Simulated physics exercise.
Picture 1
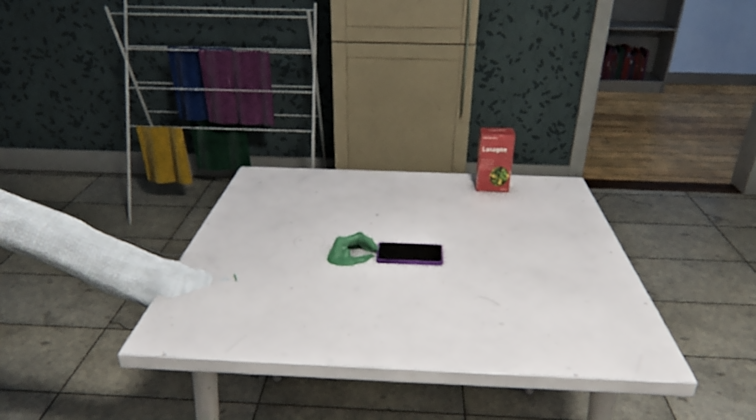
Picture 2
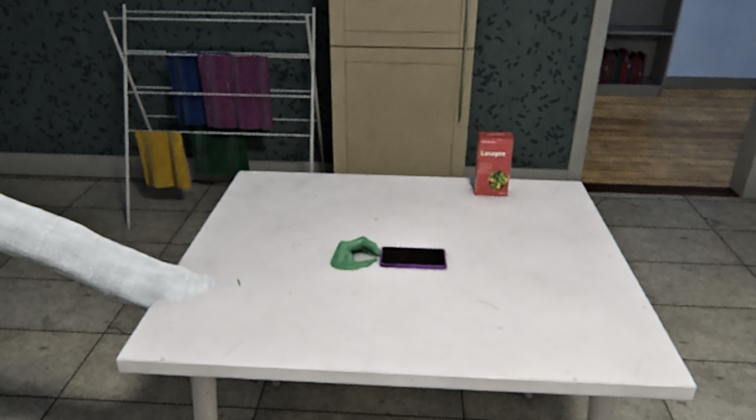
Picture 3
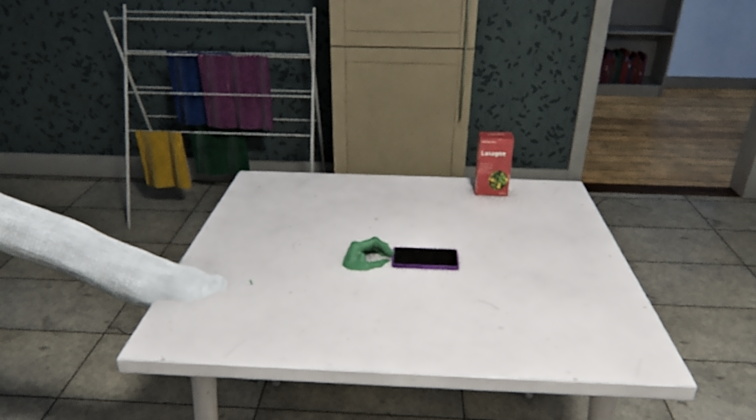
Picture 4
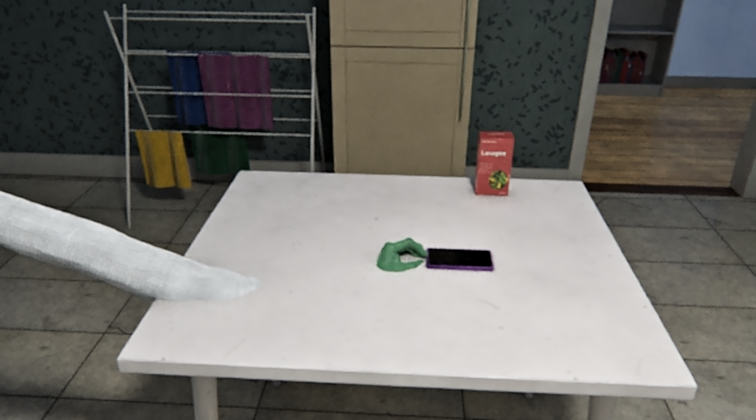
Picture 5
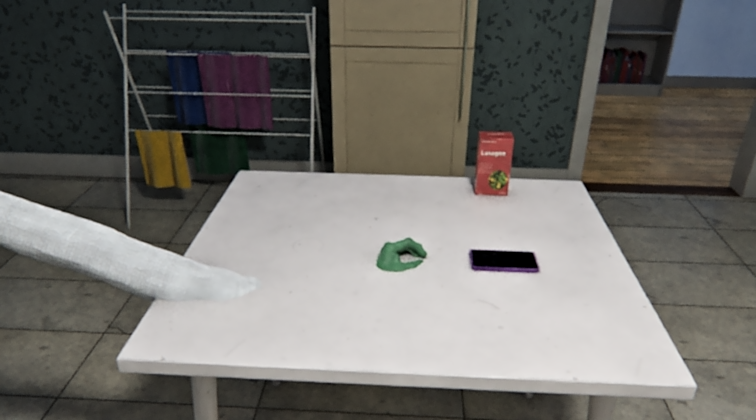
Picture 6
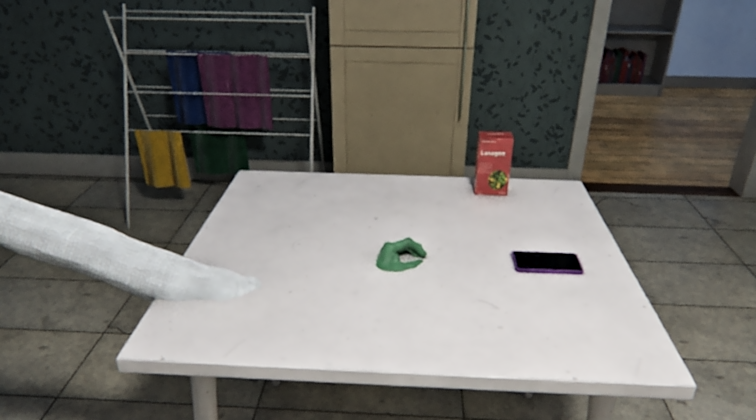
The clip shows a green hand beside a purple phone on a white table, near a red box. The hand pushes the phone to the right, then stays in place while the phone slides farther right, away from it.
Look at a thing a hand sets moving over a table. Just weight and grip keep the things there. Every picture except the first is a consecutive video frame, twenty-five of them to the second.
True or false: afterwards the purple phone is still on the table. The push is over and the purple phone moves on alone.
False.
Then, 0.20 s on from there, purple phone now off the table.
Then, 0.40 s on from there, things are still on the move.
Then, 0.60 s on from there, as before.
In the end, off the table, purple phone.
